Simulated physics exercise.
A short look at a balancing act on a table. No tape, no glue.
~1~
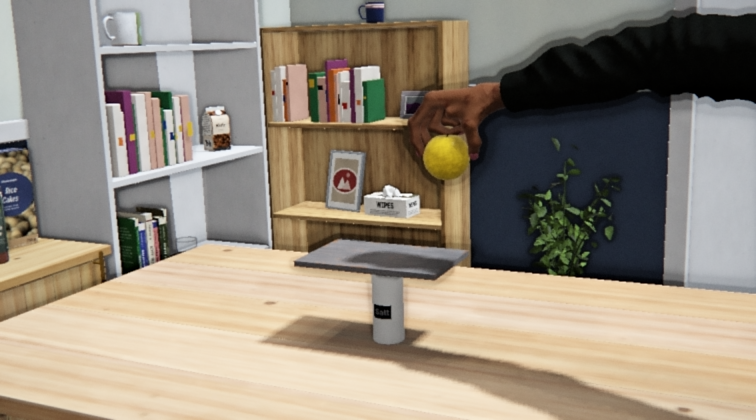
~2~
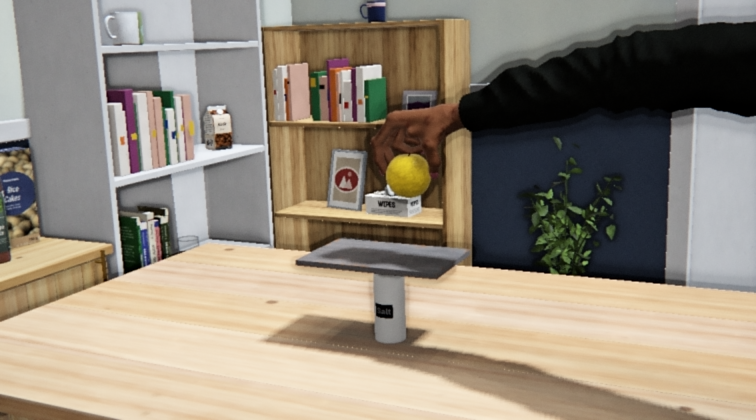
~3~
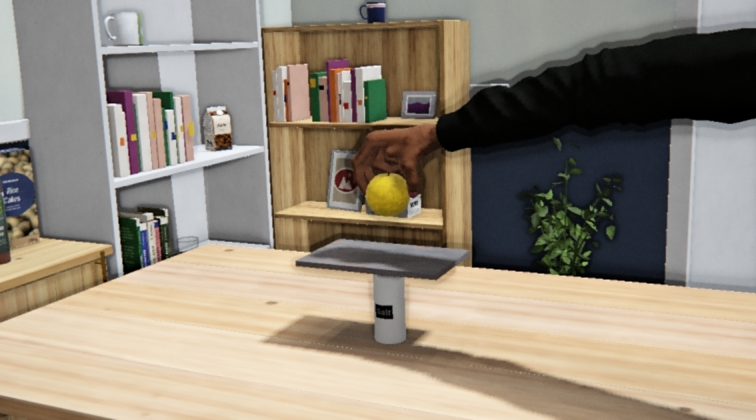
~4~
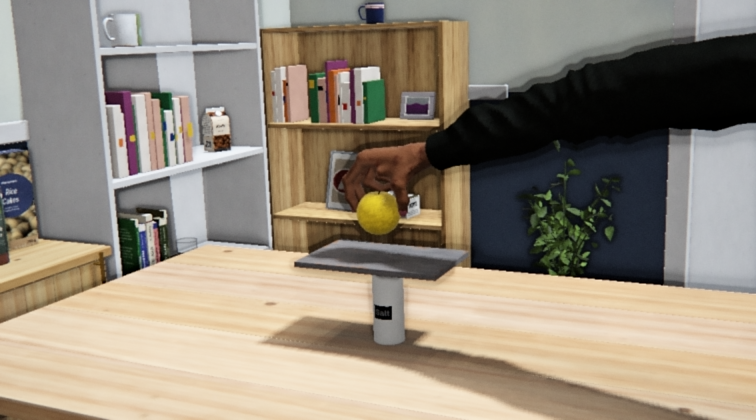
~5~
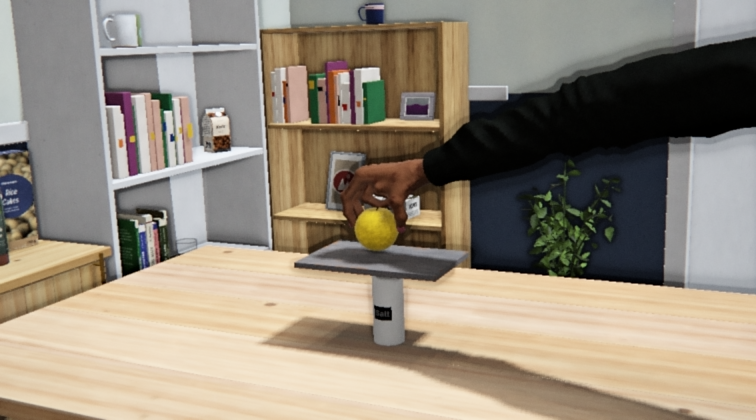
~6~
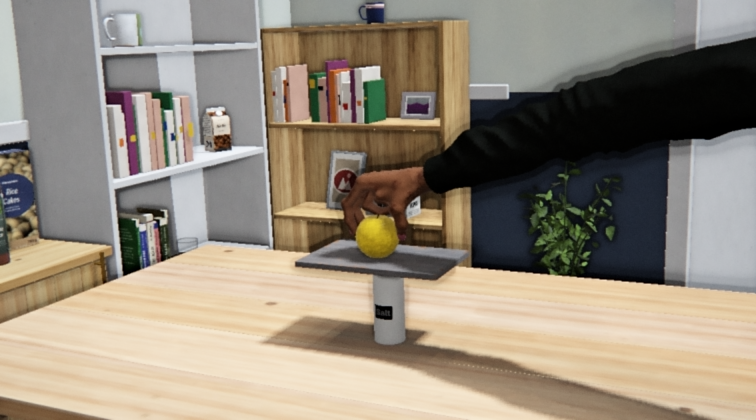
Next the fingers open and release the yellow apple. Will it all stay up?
Outcome: The stack holds.
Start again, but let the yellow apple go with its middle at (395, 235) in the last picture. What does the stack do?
Then it keeps its balance.
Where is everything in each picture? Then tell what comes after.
Still above its spot; yellow apple (447, 157); white shaker (388, 301), in the first frame.
Still above its spot; yellow apple (409, 175); white shaker (390, 300), in the second frame.
Still above its spot; yellow apple (388, 195); white shaker (389, 300), in the third frame.
Still above its spot; yellow apple (379, 213); white shaker (388, 301), in the fourth frame.
Still above its spot; yellow apple (377, 229); white shaker (388, 302), in the fifth frame.
Set down, still held; yellow apple (378, 236); white shaker (389, 301), in the sixth frame.
Then, 0.20 s after the last picture, nothing has stirred.
Then, 0.40 s after the last picture, yellow apple resting near (378, 237).
At rest, all 3 in place. Seen from the same camera at the end, yellow apple near (378, 237). The stack stays up.
